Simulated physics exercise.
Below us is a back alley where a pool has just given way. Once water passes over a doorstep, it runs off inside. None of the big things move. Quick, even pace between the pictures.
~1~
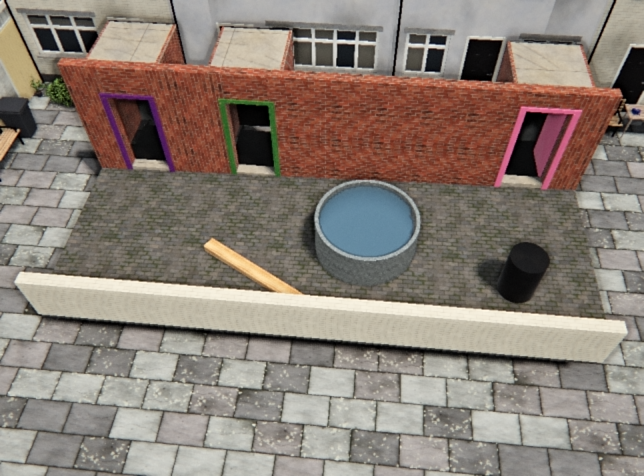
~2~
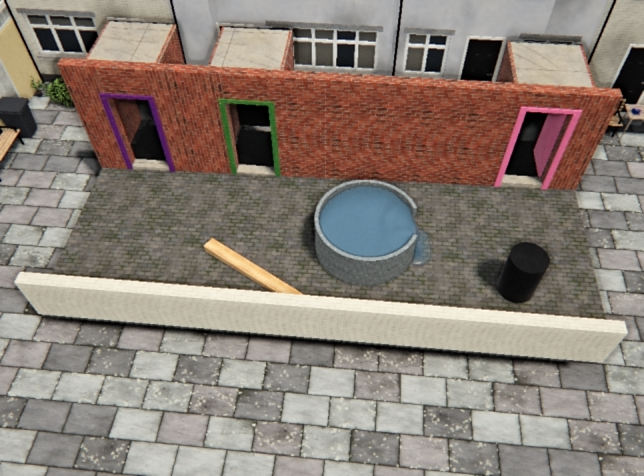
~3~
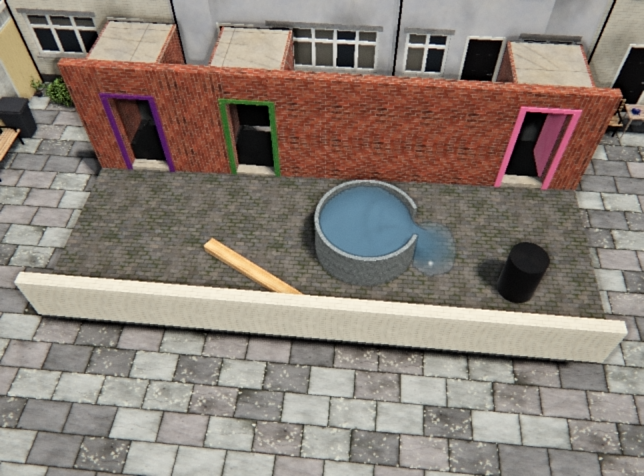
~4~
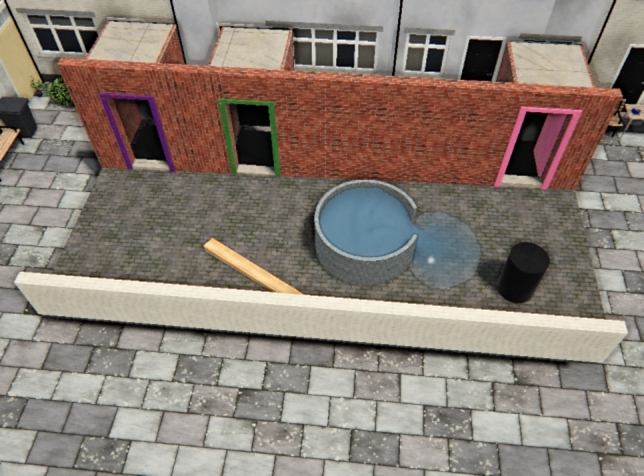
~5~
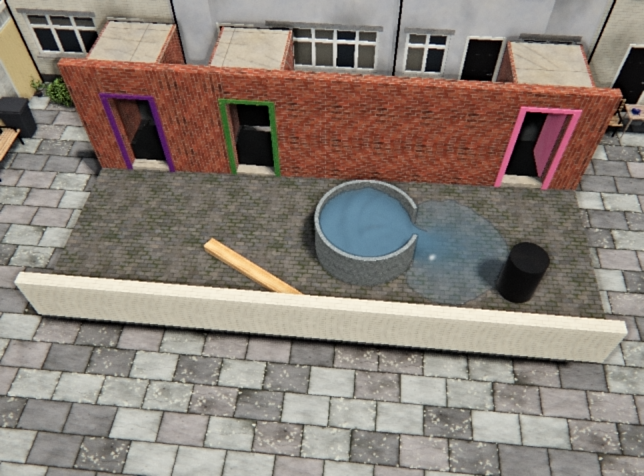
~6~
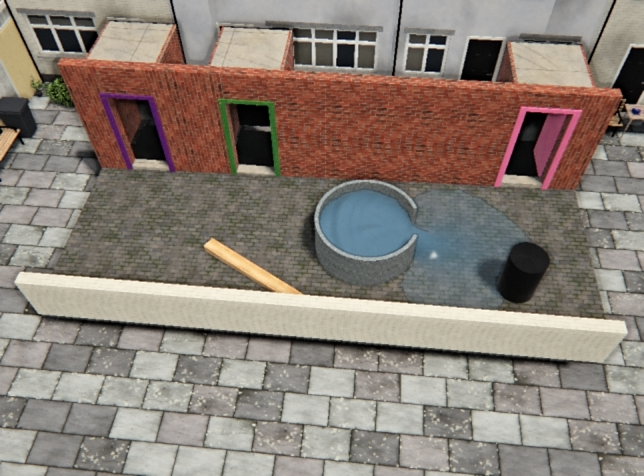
Water poured from a gap that opened in the right side of the round stone pool and spread across the dark paving in a widening, thinning sheet, reaching around the black barrel.
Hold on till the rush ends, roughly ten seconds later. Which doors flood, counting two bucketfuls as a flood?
Result: The purple door will get two buckets at most; the green door will get two buckets at most; the pink door will get two buckets at most.
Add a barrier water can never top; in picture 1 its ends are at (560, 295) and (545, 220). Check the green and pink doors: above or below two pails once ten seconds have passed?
Green: Stays within the limit. Pink: Tops the limit.
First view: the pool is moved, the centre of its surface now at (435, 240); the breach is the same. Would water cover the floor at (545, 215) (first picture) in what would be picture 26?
Outcome at that point: Waterlogged.
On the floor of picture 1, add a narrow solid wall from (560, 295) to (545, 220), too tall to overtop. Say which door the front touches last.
I'd name the one in purple.
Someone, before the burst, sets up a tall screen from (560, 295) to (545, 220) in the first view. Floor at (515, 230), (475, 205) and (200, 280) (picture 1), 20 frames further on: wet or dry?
First soaked, then soaked, then spared.
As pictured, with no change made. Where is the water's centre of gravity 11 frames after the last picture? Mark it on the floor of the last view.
It's close to (408, 247).
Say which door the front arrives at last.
Looking at the pictures, the answer is the purple-painted one.
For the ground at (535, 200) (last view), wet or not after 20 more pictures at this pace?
At that place: Covered.
A moment on, water covers 30 % of the floor; the purple door not reached, the green door not reached, the pink door wet at the sill, nothing in.
Next, water covers 35 % of the floor; the purple door not reached, the green door not reached, the pink door wet at the sill, nothing in.
Then, water covers 40 % of the floor; the purple door not reached, the green door not reached, the pink door under two buckets in.
Later, water covers 45 % of the floor; the purple door not reached, the green door not reached, the pink door under two buckets in.
In the end, water covers 60 % of the floor; the purple door wet at the sill, nothing in, the green door wet at the sill, nothing in, the pink door under two buckets in.
